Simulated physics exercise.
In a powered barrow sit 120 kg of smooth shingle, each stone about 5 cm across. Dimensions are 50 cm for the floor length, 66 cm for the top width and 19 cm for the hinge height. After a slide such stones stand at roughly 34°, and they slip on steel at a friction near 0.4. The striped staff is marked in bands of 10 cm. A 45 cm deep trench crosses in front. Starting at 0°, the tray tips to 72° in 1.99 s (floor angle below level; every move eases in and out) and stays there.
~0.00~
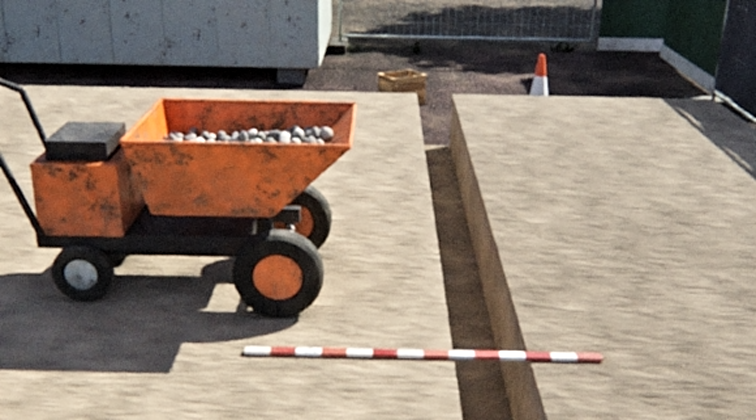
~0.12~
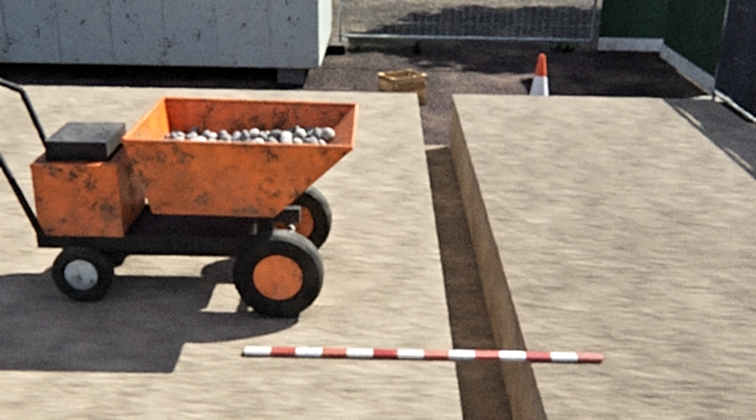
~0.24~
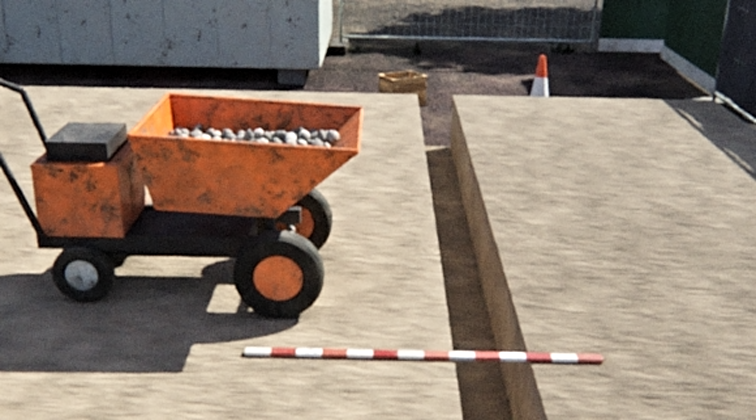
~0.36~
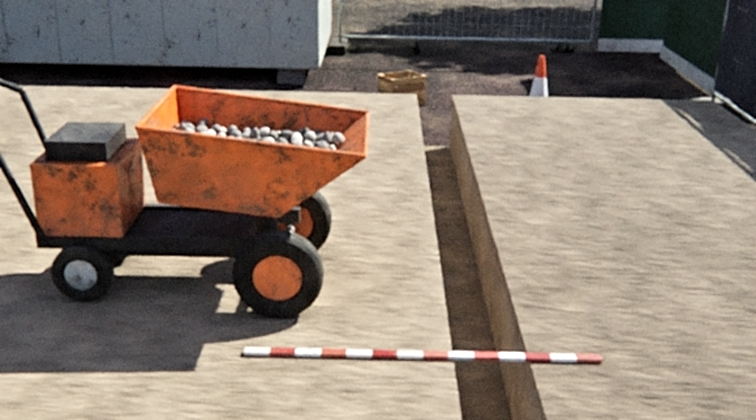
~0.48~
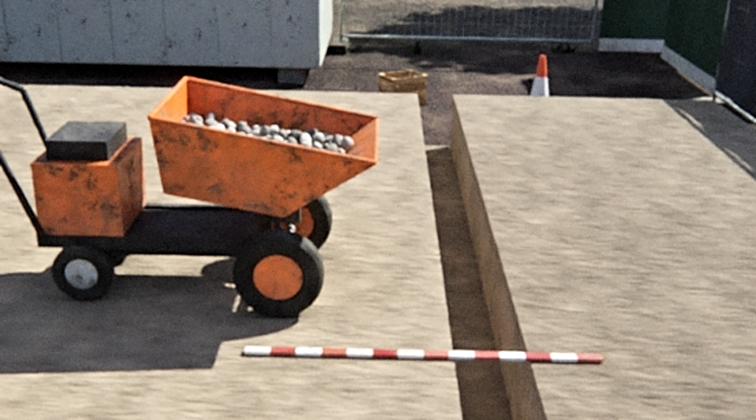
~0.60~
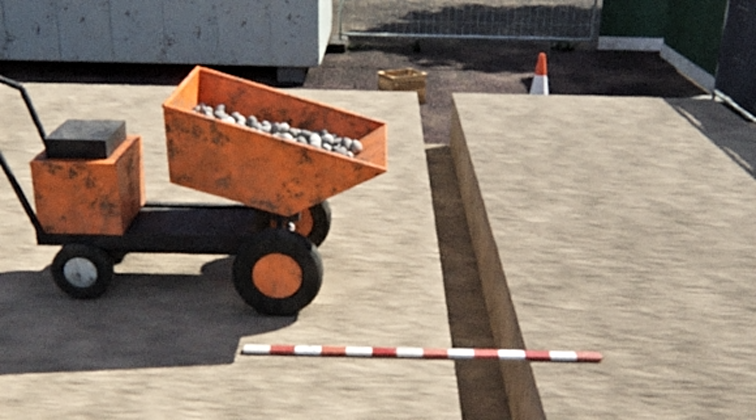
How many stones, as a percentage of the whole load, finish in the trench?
Roughly 99 per cent of the load ends up in the trench.
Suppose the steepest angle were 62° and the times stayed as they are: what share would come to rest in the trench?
Roughly 100 percent.
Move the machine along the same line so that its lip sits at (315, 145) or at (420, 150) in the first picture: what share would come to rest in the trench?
Some 60 and some 40 per cent, in that order.
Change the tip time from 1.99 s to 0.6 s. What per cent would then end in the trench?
Close to 95 per cent then.
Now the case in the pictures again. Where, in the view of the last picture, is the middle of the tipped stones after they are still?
Resting centre: About (473, 352).
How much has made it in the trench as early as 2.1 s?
At that moment: Approx. 75 %.
After 1.5 s the floor is at 61°; 99 % in the tray, 1 % short of the trench; the foremost stones are at (442, 248).
After 2.1 s the floor is at 72°; 22 % in the tray, 3 % short of the trench, 75 % in the trench; the foremost stones are at (503, 321).
After 2.4 s the floor is at 72°; 2 % in the tray, 2 % short of the trench, 96 % in the trench; the foremost stones are at (505, 325).
After 4.4 s the floor is at 72°; 0 % in the tray, 1 % short of the trench, 99 % in the trench; the foremost stones are at (507, 327).
